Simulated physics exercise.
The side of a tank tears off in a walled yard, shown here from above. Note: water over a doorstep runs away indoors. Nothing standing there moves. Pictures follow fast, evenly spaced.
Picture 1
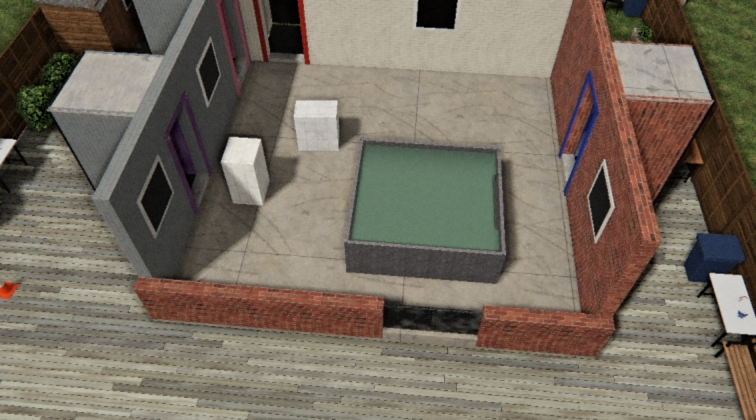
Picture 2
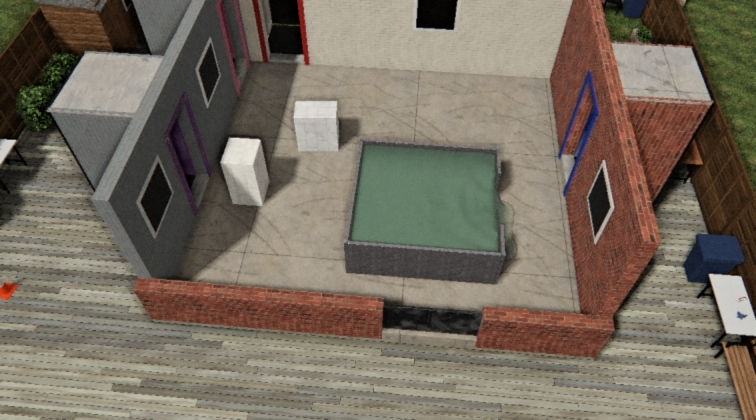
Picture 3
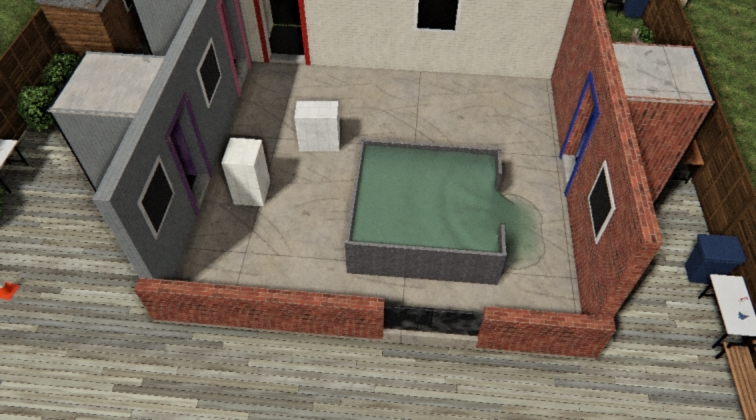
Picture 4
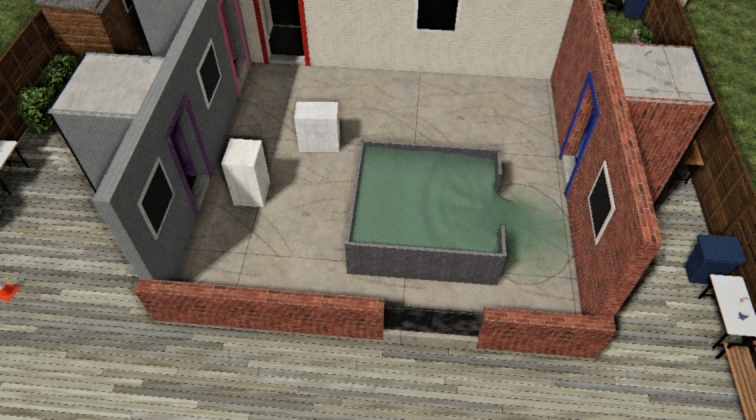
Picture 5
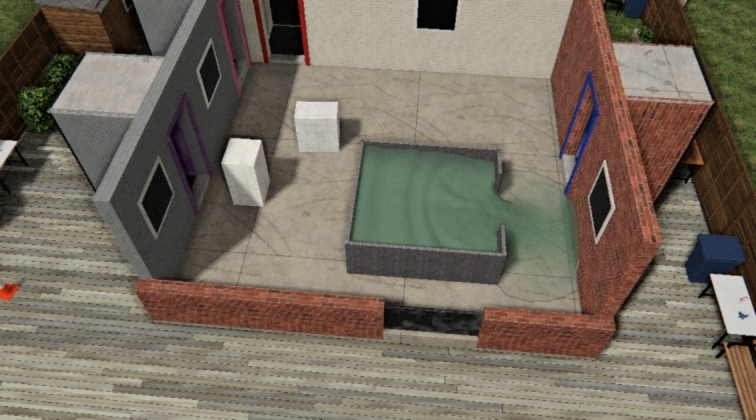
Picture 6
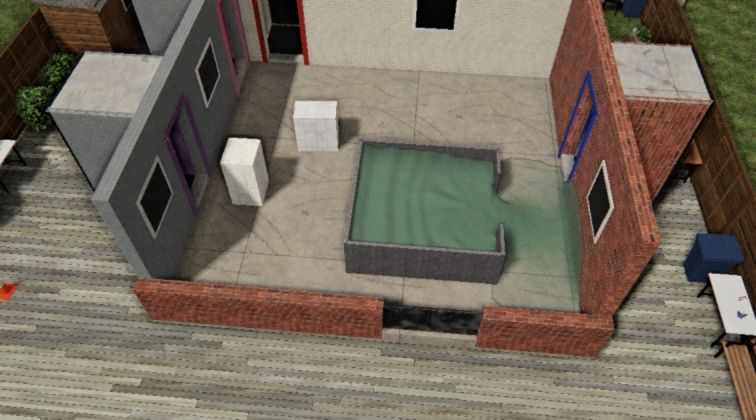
A tank's right side breaks open and green water pours out across the yard floor.
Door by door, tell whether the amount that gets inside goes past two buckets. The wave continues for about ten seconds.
Door by door: The purple door stays at two buckets or less, the blue door goes past two buckets, the pink door stays at two buckets or less, the red door goes past two buckets.
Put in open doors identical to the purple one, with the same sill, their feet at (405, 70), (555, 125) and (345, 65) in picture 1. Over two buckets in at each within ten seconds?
Door by door: Ends up below, ends up below, ends up below.
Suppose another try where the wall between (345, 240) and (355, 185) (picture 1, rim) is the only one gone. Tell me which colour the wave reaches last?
The door marked blue.
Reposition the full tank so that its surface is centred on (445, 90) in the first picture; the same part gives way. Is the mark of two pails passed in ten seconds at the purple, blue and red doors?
Going by the run, the purple door door tops the threshold, the blue door door tops the threshold and the red door door remains below.
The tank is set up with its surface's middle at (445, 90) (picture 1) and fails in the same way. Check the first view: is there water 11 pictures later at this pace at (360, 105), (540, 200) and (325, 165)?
As listed: Untouched, reached, untouched.
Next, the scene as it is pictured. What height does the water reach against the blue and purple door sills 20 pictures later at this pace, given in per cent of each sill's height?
The first comes to about 110 percent, the second to about 0 percent.
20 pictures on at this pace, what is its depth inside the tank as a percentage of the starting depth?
Around 48 in a hundred, give or take.
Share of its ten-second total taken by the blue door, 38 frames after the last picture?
It works out at roughly 100 percent of the ten-second total.
A moment on, water covers 15 % of the floor; the purple door not reached, the blue door under two buckets in, the pink door not reached, the red door not reached.
Next, water covers 30 % of the floor; the purple door not reached, the blue door over two buckets in, the pink door not reached, the red door not reached.
Then, water covers 55 % of the floor; the purple door not reached, the blue door over two buckets in, the pink door not reached, the red door not reached.
Later, water covers 90 % of the floor; the purple door wet at the sill, nothing in, the blue door over two buckets in, the pink door wet at the sill, nothing in, the red door wet at the sill, nothing in.
In the end, water covers 100 % of the floor; the purple door under two buckets in, the blue door over two buckets in, the pink door wet at the sill, nothing in, the red door far over two buckets in.
